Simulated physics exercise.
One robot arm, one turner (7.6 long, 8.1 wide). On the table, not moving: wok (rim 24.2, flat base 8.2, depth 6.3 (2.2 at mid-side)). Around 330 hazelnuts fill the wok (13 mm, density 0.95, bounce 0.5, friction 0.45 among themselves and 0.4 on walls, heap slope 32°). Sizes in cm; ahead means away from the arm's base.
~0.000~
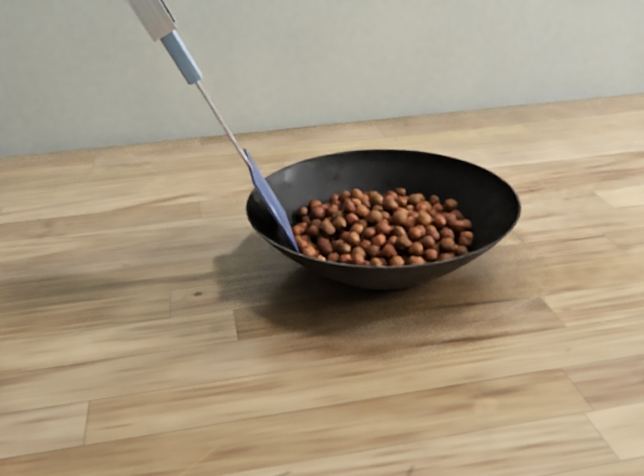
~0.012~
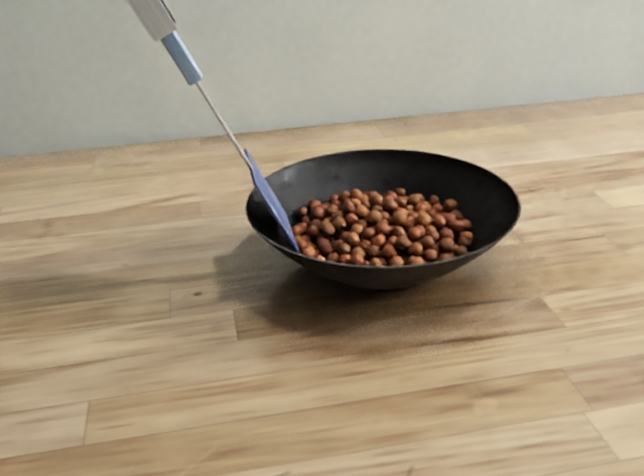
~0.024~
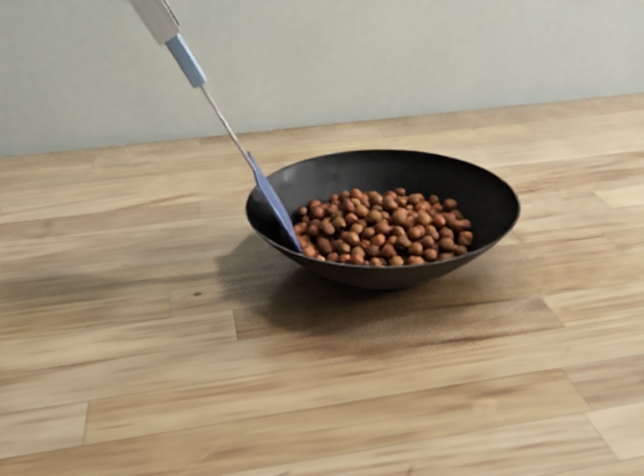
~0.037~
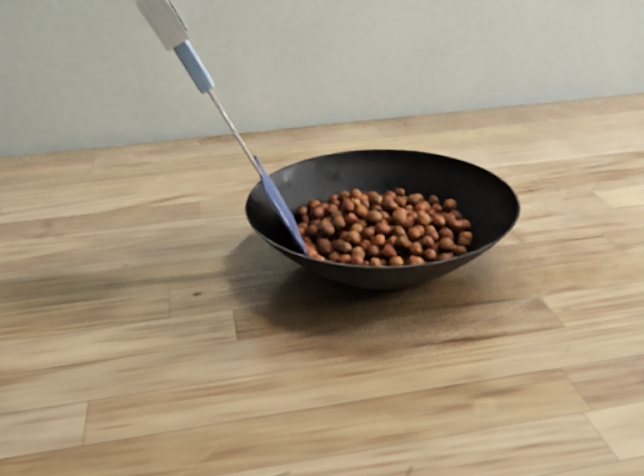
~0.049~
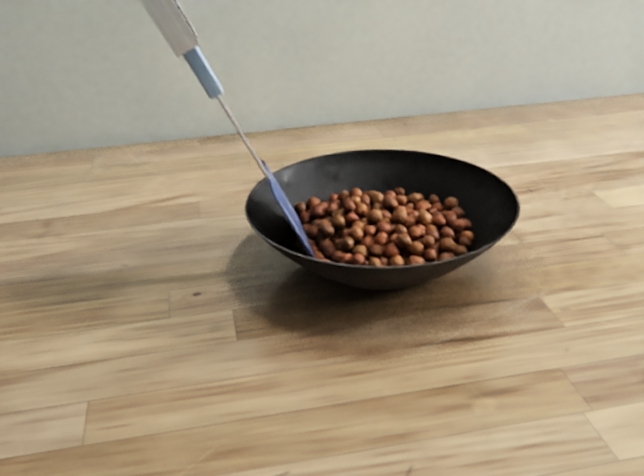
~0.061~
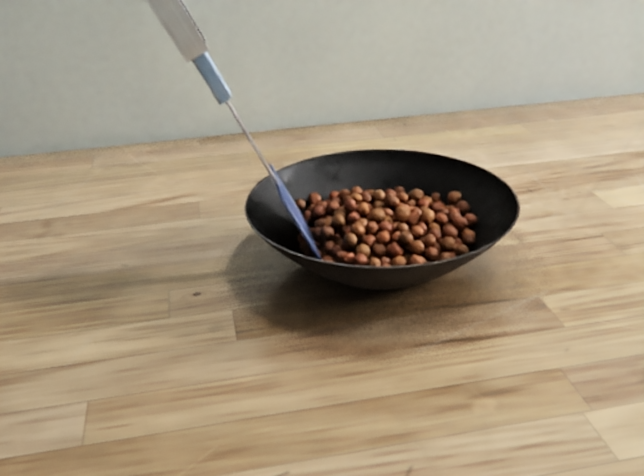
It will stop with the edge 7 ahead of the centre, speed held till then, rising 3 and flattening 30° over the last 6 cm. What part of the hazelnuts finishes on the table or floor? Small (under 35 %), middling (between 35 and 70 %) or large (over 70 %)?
Answer: Small; under 35 % of the hazelnuts finish on the table or floor.
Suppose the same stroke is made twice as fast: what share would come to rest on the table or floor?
Then about 55 per cent.
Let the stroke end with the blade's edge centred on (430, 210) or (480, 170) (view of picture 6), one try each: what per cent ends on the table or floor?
Some 5 and 50 per cent.
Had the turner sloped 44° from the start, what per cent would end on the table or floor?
It would be near 15 per cent.
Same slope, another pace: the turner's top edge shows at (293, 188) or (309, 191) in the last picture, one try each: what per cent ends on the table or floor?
About 50 and 60 per cent.
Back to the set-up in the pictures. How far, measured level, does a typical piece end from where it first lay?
Roughly 7 cm.
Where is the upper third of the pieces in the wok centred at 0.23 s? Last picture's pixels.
At about (459, 189).
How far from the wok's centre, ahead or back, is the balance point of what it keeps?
About 4.0 cm ahead.
By 0.15 s, sloping 65°, highest piece 6 above the table; 333 in the wok.
By 0.23 s, sloping 53°, highest piece 8 above the table; 331 in the wok, 2 on the blade or in flight.
By 0.48 s, sloping 35°, highest piece 8 above the table; 254 in the wok, 67 on the table or floor, 12 on the blade or in flight.
By 1.53 s, sloping 35°, highest piece 7 above the table; 252 in the wok, 81 on the table or floor.
Final count, 252 in the wok, 81 on the table or floor. That is 24 % on the table or floor.
